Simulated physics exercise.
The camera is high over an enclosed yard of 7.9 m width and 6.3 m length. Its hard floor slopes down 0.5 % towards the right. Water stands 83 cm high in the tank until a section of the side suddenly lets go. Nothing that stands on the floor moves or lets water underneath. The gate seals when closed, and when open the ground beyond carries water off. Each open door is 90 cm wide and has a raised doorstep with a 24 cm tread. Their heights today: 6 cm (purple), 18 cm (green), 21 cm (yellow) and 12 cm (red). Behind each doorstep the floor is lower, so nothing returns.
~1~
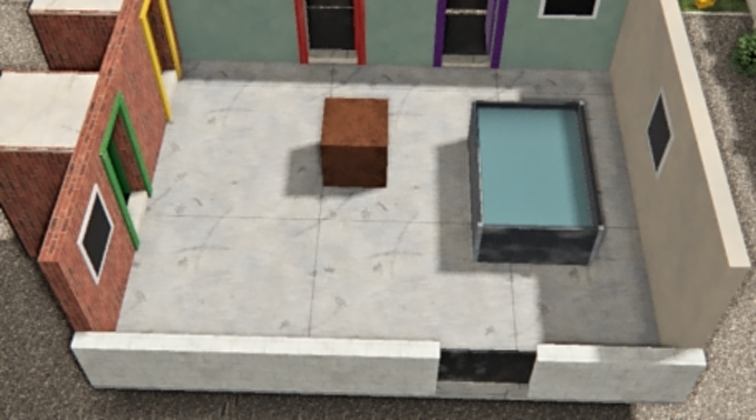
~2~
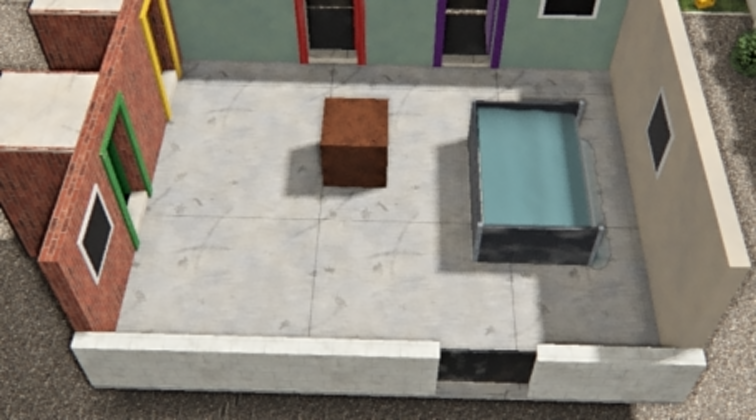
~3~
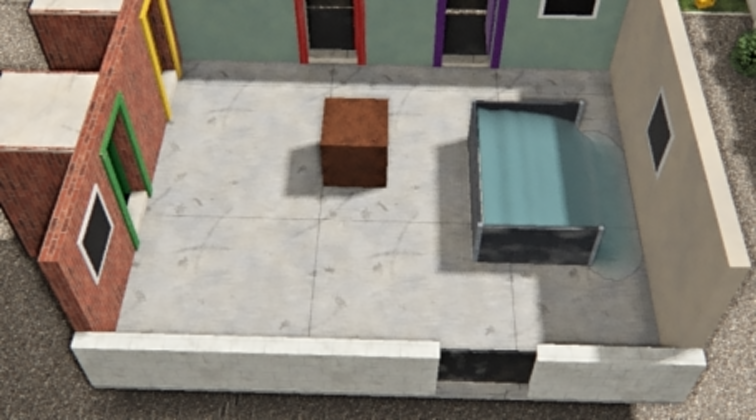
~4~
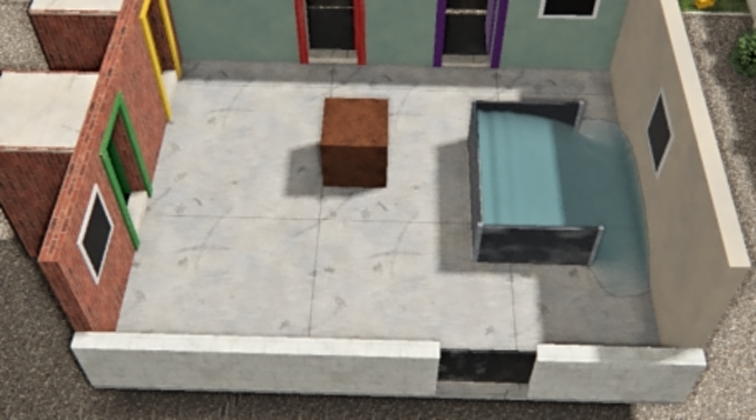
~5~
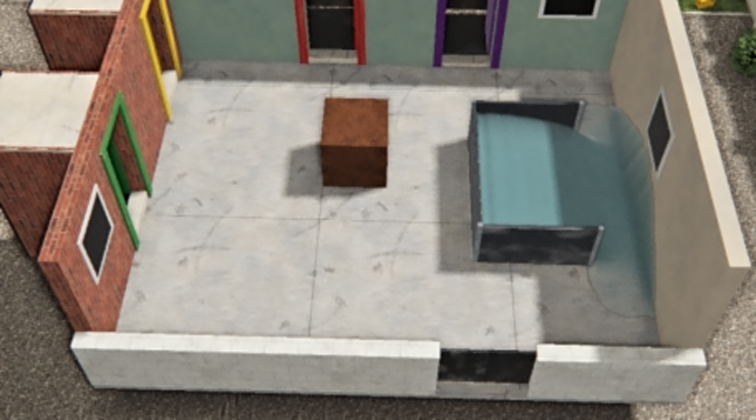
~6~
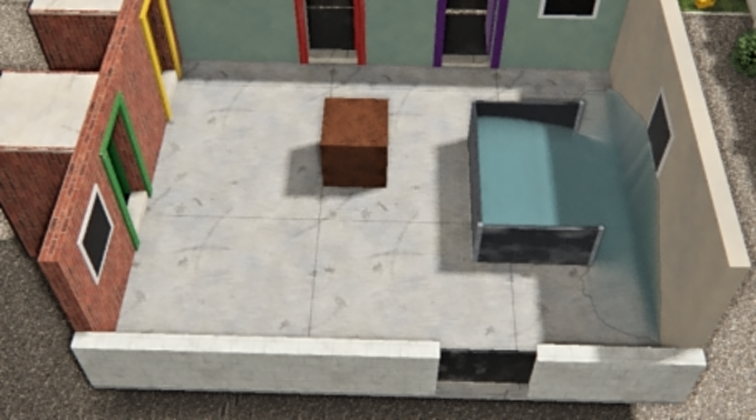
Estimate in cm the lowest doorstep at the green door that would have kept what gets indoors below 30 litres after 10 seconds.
Close to 7.5 cm is just enough.
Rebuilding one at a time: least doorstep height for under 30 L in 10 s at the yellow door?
About 9.0 cm at yellow.
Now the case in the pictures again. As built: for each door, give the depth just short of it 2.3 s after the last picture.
Depths in cm: Purple 9, green 0, yellow 0, red 4.
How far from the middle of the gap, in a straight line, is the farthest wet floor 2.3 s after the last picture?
About 6.0 m.
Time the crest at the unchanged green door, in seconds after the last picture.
Around 6.5 s.
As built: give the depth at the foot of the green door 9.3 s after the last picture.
Roughly 11.0 cm deep.
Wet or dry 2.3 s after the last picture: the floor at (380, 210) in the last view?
It is not reached.
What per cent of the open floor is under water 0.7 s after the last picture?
About 15 per cent.
Then, 0.7 s after the last picture water covers 15 % of the floor, deepest (56 cm) near (626, 207); it has not reached the green door.
Then, 2.3 s after the last picture water covers 50 % of the floor, deepest (28 cm) near (657, 378); it has not reached the green door.
Then, 9.3 s after the last picture water covers 100 % of the floor, deepest (14 cm) near (289, 68); 11 cm at the green door, 0 litres in over its 18 cm doorstep.
At the green door as built, the water peaked near 13 cm, 6.3 s after the last picture.
With a doorstep of 6 cm, 52 litres would have come in within the 10 s; with 8.5 cm, 18 litres. So under 30 litres takes about 7.5 cm.
